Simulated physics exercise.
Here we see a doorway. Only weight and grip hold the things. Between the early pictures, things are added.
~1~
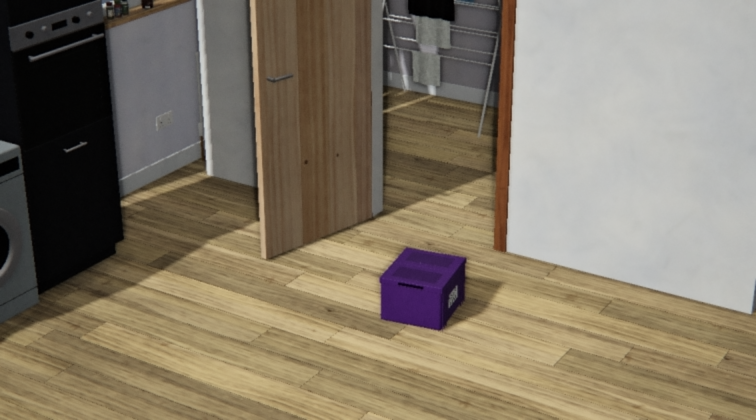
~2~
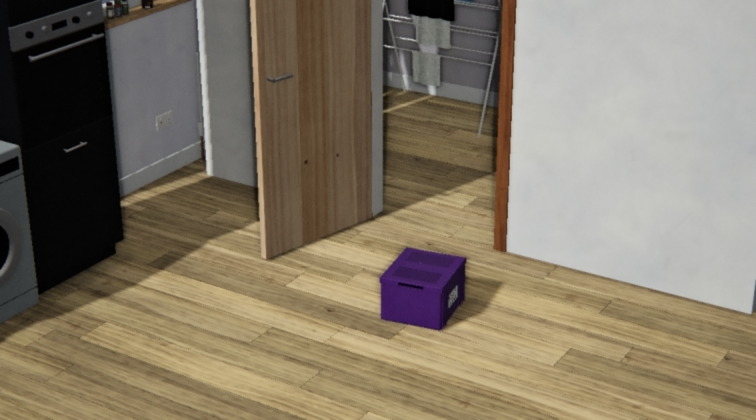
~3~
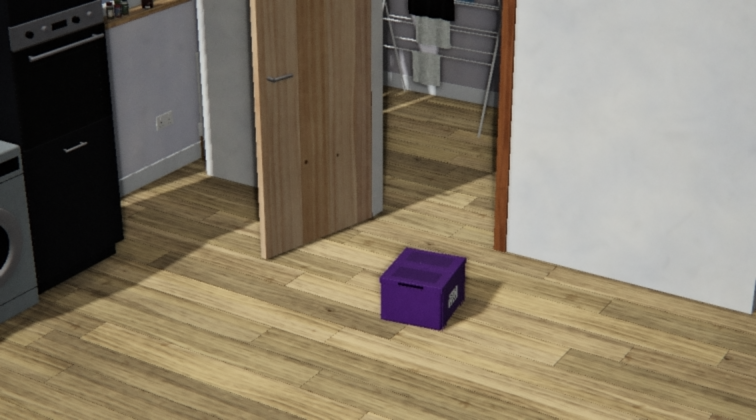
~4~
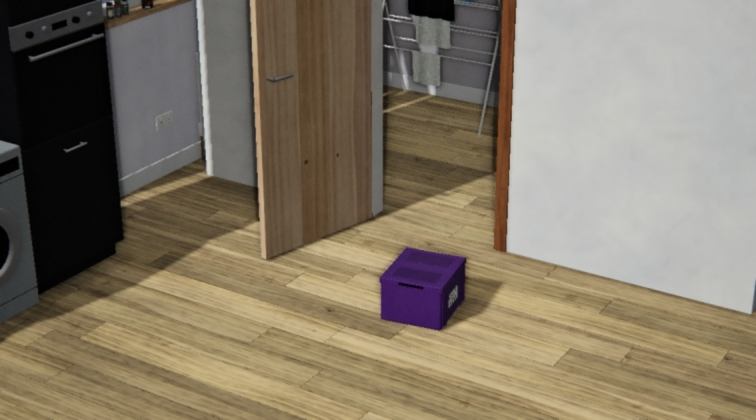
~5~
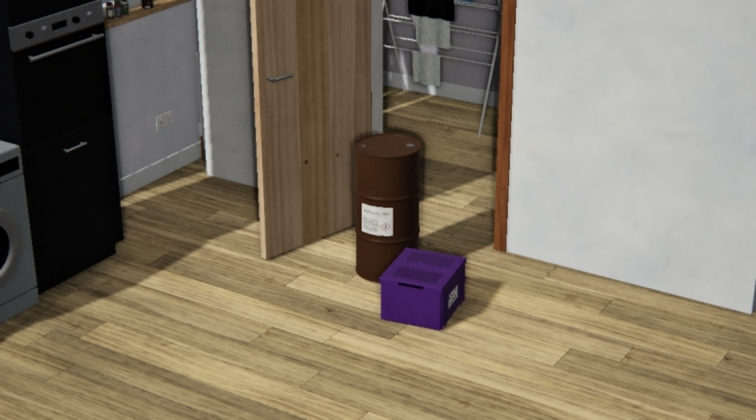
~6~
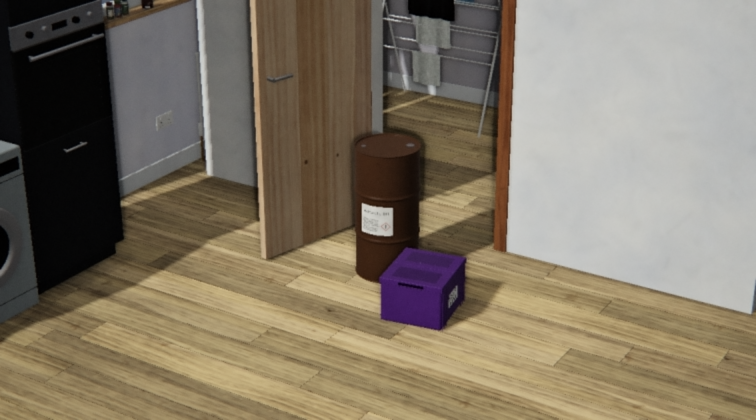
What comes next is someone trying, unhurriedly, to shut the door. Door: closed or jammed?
The door is kept from its frame.
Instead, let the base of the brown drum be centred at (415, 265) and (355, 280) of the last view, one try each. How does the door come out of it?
It gets caught first and gets caught second.
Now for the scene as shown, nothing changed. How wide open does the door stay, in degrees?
It comes to about 65°.
Then, 0.50 s past the last view, door at 95°.
Then, 0.80 s past the last view, door at 83°.
Then, 1.10 s past the last view, door at 70°.
Finally, door at 66°; both still in place. Final places as the last picture's camera would see them, brown drum near (388, 208).
